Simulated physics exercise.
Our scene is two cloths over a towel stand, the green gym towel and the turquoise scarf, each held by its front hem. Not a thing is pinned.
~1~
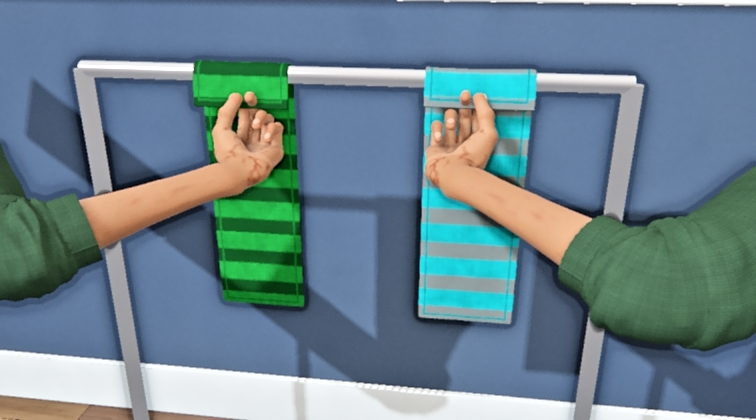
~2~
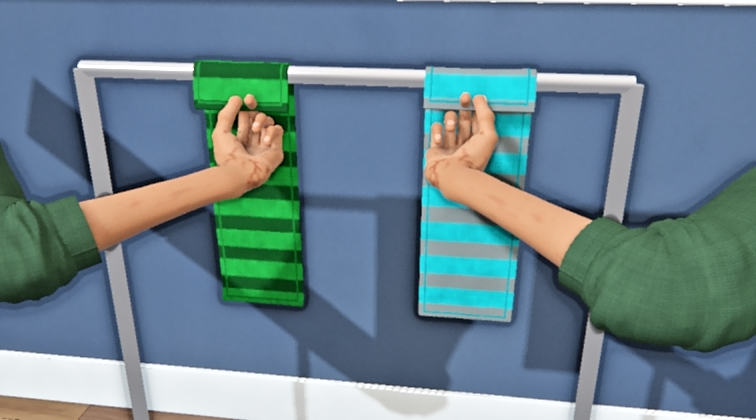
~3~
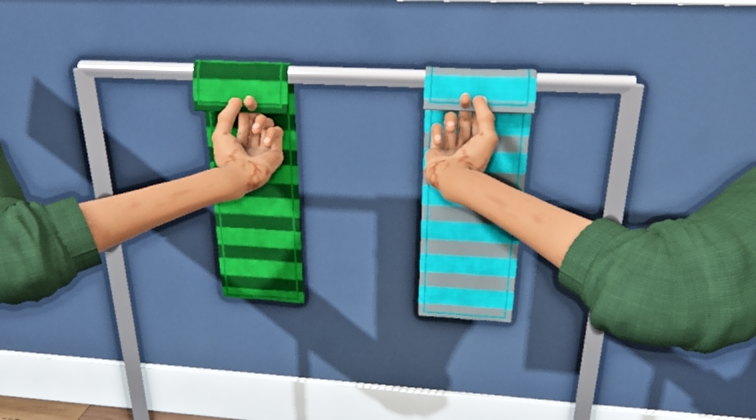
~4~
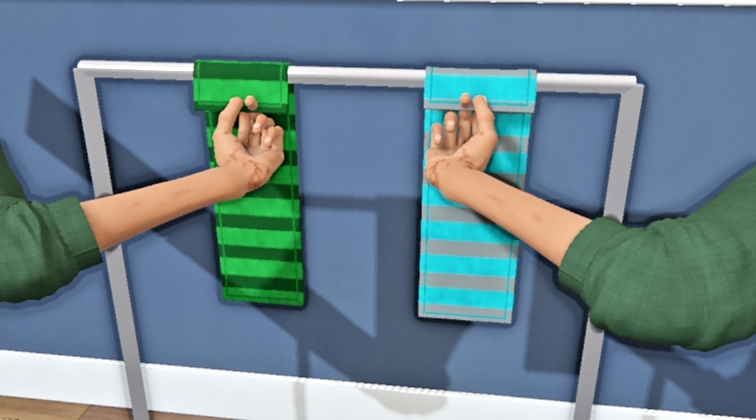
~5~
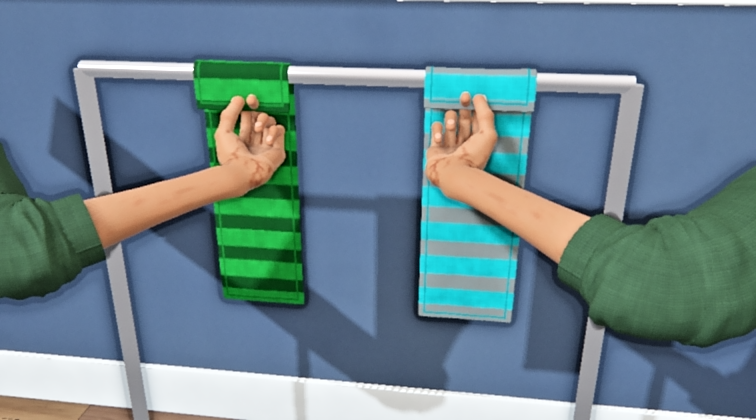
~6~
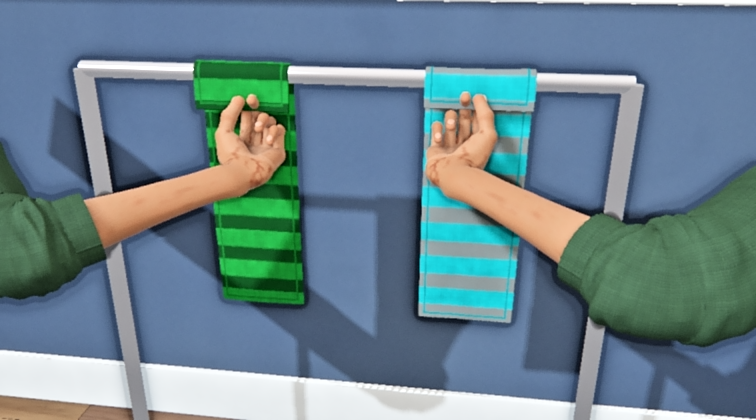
Against a blue wall, a green striped cloth hangs on the left of a pale metal stand, with a turquoise and grey striped one on the right. Two hands, reaching in from either side, keep hold of the short front flaps, and almost nothing moves throughout.
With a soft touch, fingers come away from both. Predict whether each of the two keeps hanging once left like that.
The green gym towel slips off; the turquoise scarf slips off.
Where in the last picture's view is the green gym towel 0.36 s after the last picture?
Near (264, 291).
Then, 0.36 s after the last picture, gym towel clear of the rail and dropping near (264, 291); scarf clear of the rail and dropping near (465, 308).
Then, 0.60 s after the last picture, gym towel in a heap on the floor; scarf in a heap on the floor.
At rest, gym towel in a heap on the floor; scarf in a heap on the floor. The green gym towel slides off and the turquoise scarf slips to the floor.
